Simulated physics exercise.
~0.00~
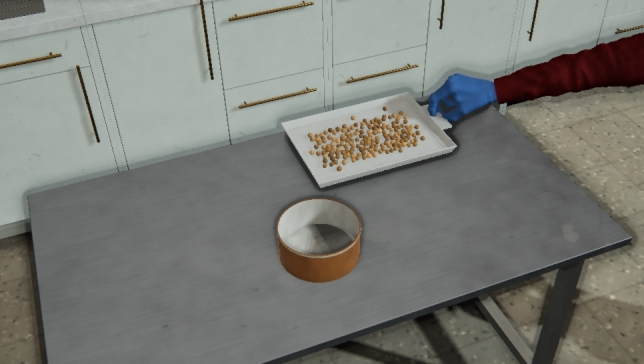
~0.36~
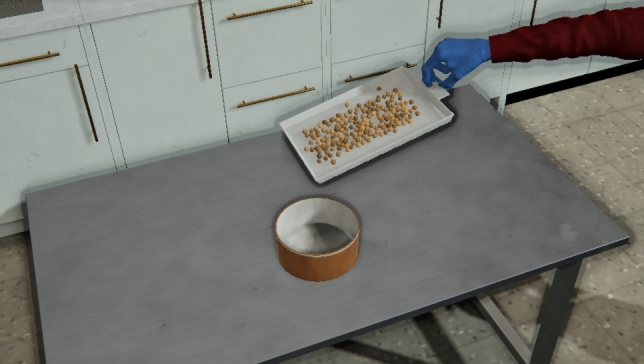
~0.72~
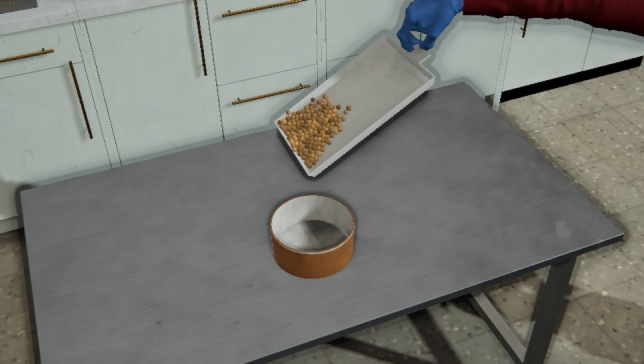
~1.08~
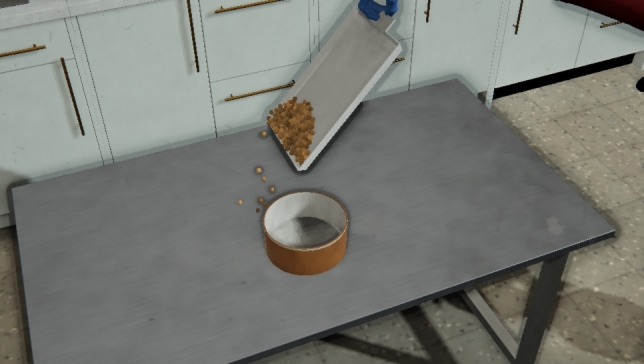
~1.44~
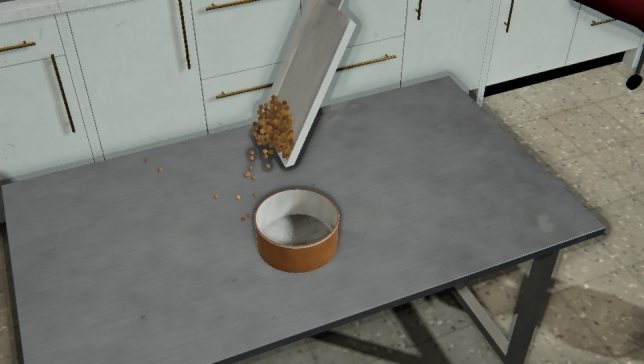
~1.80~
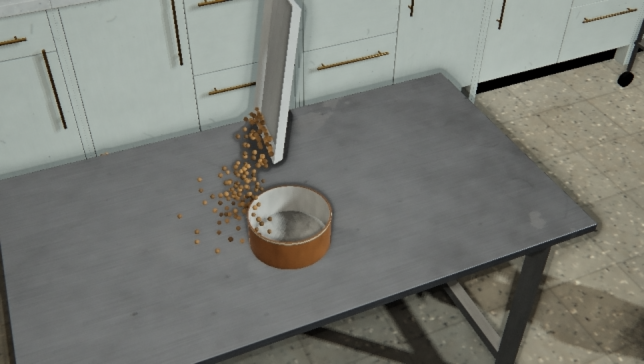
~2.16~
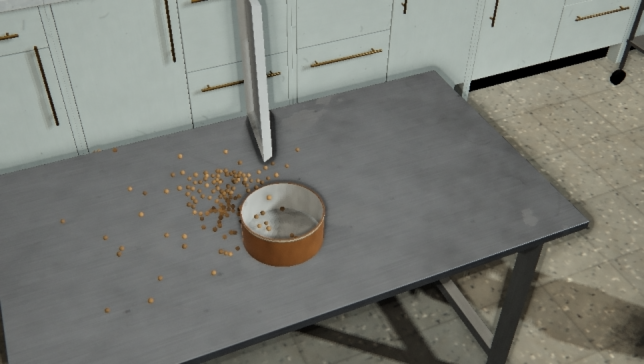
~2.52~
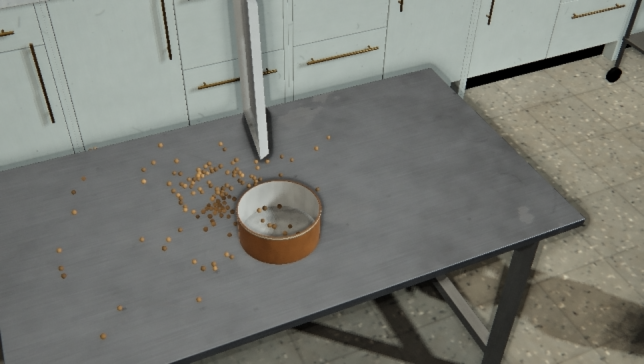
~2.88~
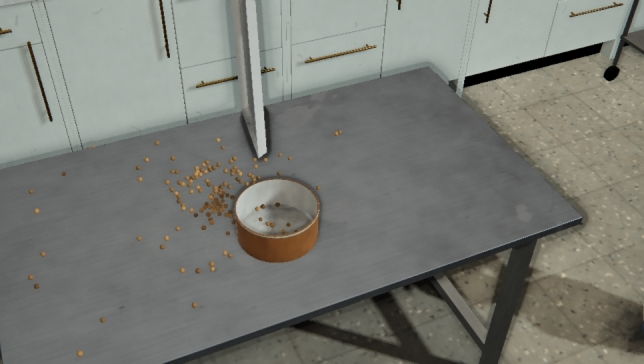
In a kitchen, a blue-gloved hand lifted a white tray of small brown beads and tipped it steeply beside an orange-brown pot on a grey table; most spilled and scattered across the tabletop to the left, and only a few landed inside.
